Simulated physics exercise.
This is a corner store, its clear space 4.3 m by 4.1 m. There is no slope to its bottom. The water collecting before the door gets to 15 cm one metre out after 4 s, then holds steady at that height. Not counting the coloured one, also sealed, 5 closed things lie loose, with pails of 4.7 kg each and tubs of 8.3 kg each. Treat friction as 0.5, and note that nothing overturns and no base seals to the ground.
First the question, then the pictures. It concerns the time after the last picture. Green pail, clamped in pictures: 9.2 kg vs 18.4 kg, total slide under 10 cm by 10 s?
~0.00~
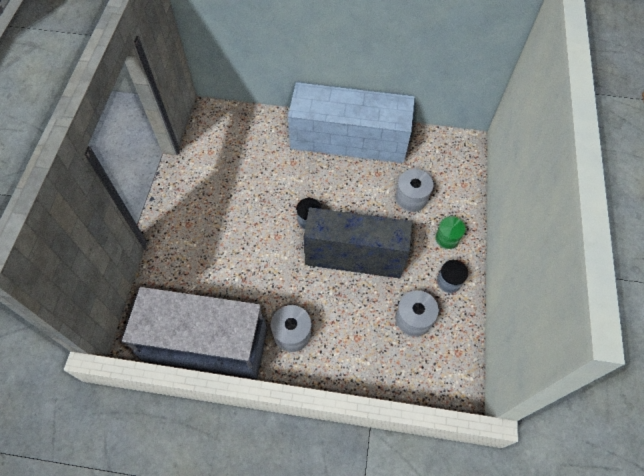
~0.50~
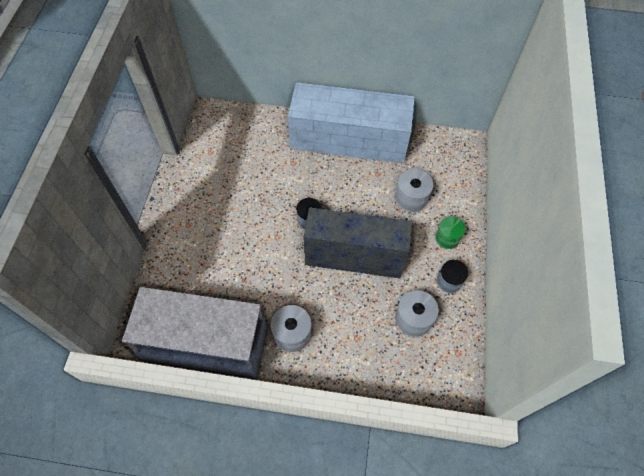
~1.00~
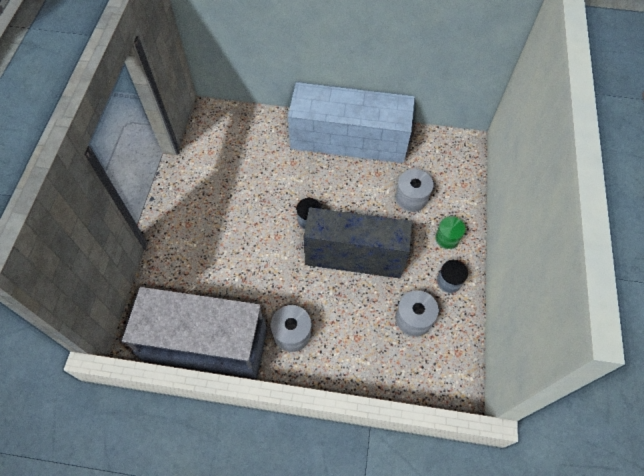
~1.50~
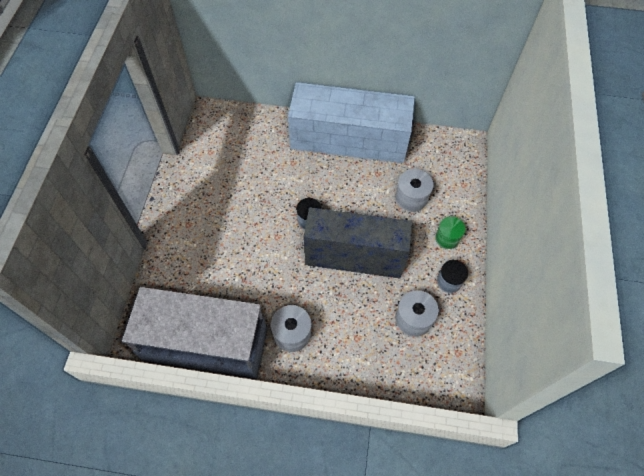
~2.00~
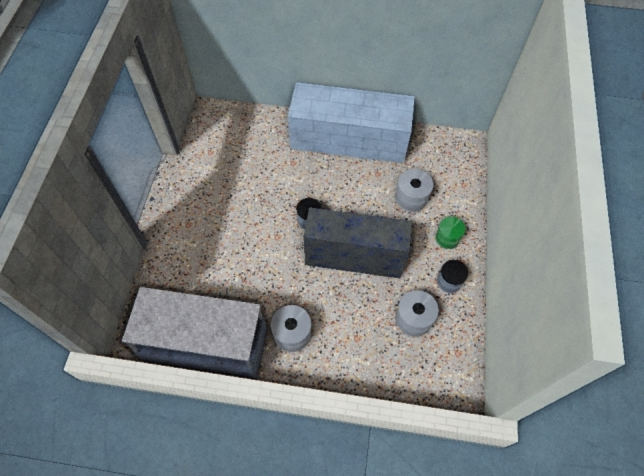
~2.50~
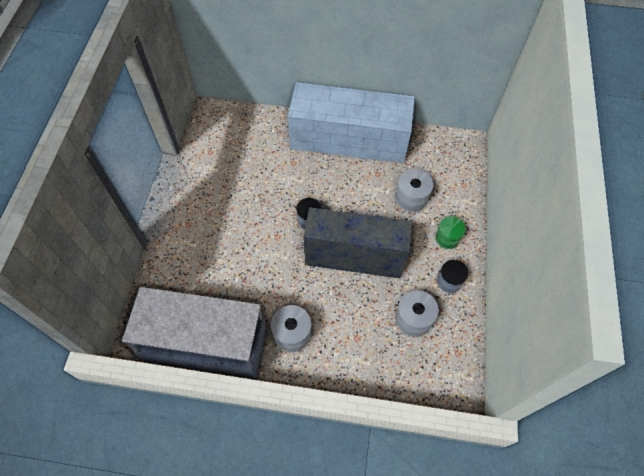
The heavier option is overkill.
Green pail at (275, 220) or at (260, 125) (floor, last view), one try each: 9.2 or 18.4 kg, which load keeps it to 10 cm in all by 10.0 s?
Any load; any load.
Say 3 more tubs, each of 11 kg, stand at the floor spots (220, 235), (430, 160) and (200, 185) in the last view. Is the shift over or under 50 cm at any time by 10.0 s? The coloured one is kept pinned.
Taking them in order, the first is beyond the line, the second inside the line and the third beyond the line.
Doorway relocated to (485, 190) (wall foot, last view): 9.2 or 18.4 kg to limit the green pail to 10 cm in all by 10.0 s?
With that change, the lighter one suffices.
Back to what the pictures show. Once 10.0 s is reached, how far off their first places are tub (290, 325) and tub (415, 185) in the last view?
Net displacement, in order: 10 cm; 80 cm.
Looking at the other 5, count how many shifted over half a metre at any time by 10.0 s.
My count gives 2.
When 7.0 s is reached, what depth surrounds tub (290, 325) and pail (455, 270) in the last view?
Close to 3 and 1 centimetres.
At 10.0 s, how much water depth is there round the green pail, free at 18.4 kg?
Around 8 cm.
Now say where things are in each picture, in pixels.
The green pail at (452, 228) rests on the ground; water covers 0.0 m2; 0 of 6 have shifted, in the first picture.
The green pail at (452, 228) rests on the ground; 0.0 m2 under water; 0 of 6 have shifted, in the second picture.
The green pail at (452, 228) rests on the ground; water covers 0.0 m2; 0 of 6 have shifted, in the third picture.
The green pail at (452, 228), on the bottom; 0.0 m2 under water; 0 of 6 have shifted, in the fourth picture.
The green pail at (452, 228), on the bottom; 0.0 m2 under water; 0 of 6 have shifted, in the fifth picture.
The green pail at (452, 228), on the bottom; water covers 0.2 m2; 0 of 6 have shifted, in the sixth picture.
After 3.5 s the green pail would be 0 cm from its start with 9.2 kg and 0 cm from its start with 18.4 kg; 0 cm of water round it then.
After 4.5 s the green pail would be 0 cm from its start with 9.2 kg and 0 cm from its start with 18.4 kg; 0 cm of water round it then.
After 7.0 s the green pail would be 0 cm from its start with 9.2 kg and 0 cm from its start with 18.4 kg; 3 cm of water round it then.
After 10.0 s the green pail would be 0 cm from its start with 9.2 kg and 0 cm from its start with 18.4 kg; 8 cm of water round it then.
